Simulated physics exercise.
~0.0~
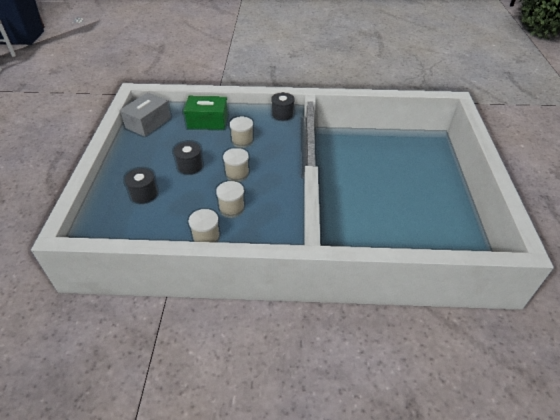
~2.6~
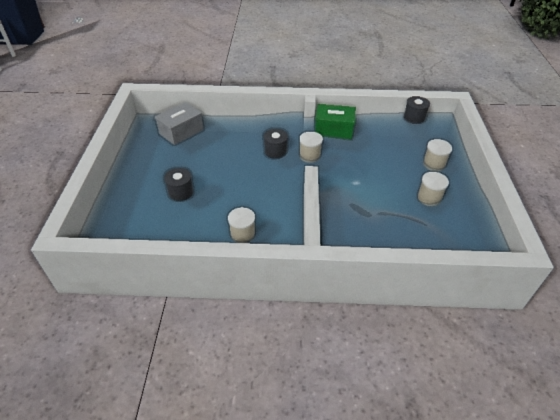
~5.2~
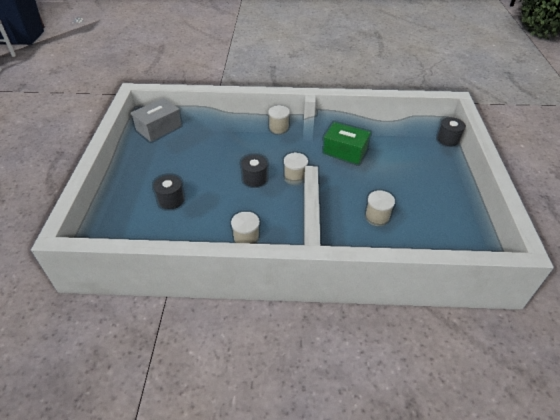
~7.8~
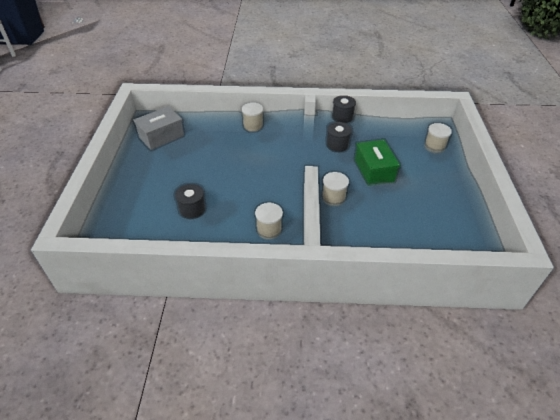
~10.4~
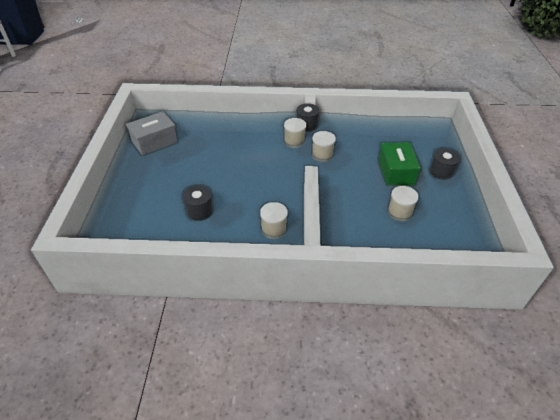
The clip opens on a pale rectangular basin split by a low wall, with a gray box, a green box and several dark and cream tubs floating crowded on the left side. The green box drifts right through the gap in the wall, while a dark tub and two cream ones reach the right side. Some tubs then mill around the opening, and a cream one slips back left. Two dark tubs next gather just right of the gap as the green box drifts farther in. Finally, the green box floats on the right between a dark tub and a cream one, three tubs cluster around the gap, and the gray box stays at the left.
